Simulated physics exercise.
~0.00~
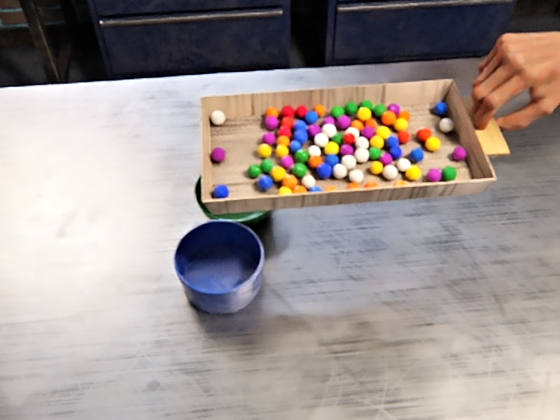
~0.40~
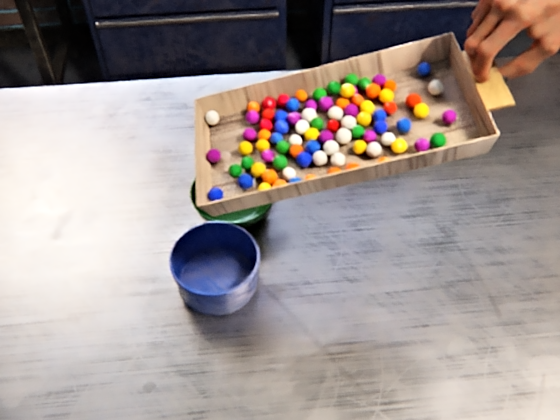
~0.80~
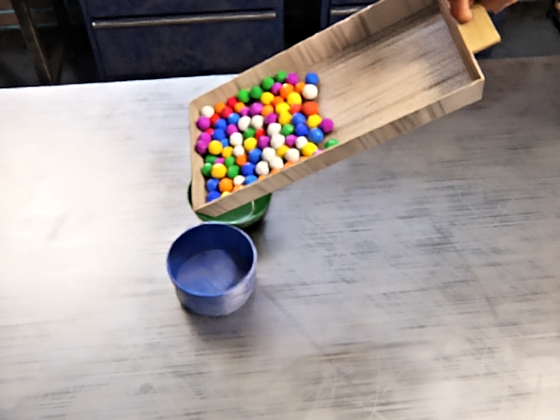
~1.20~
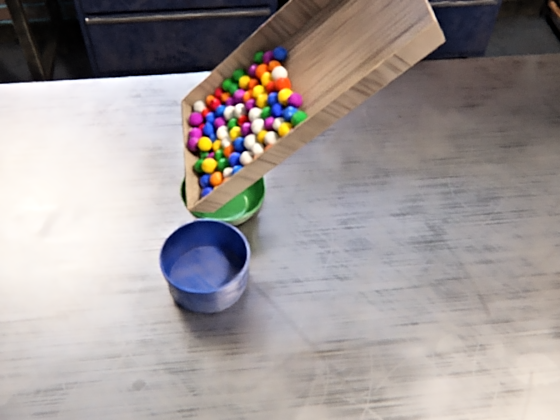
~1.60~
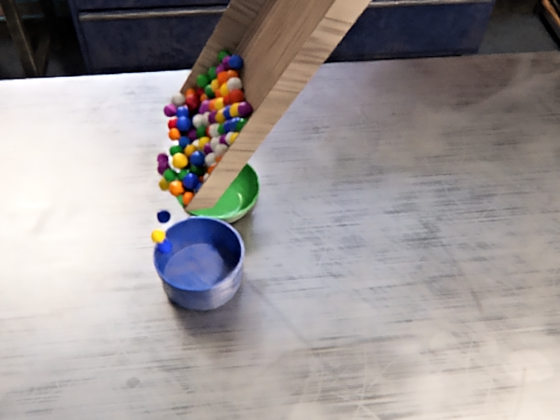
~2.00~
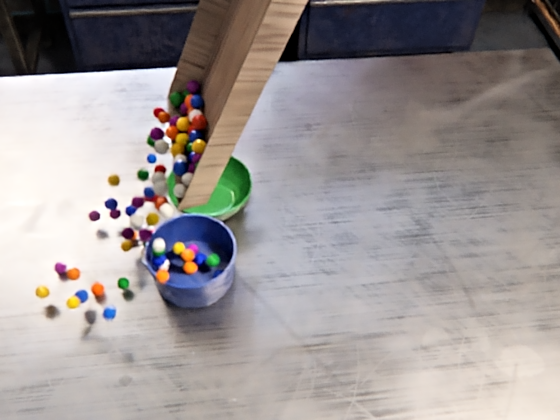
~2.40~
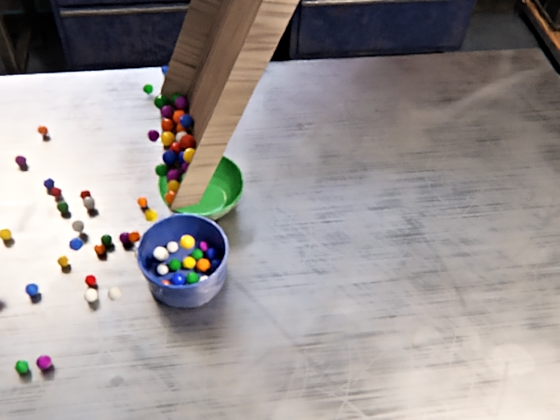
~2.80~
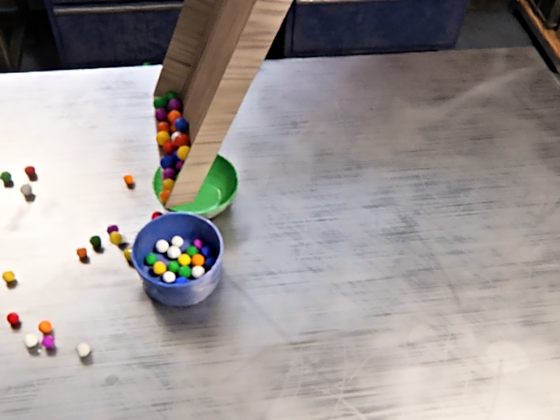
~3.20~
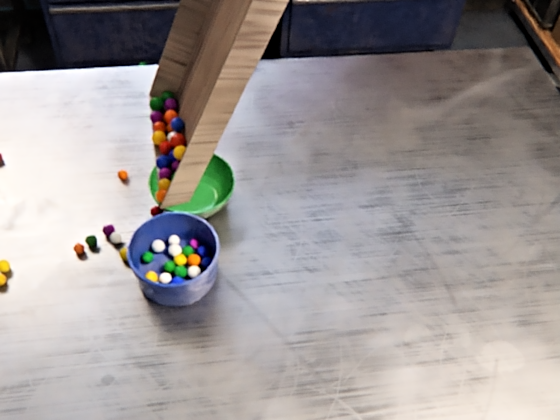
We see a hand tilt a wooden tray of colourful balls steeply down to the left over a blue dish and a green bowl; some balls drop into the blue dish, many scatter across the table, and others remain in the tray, held tilted.
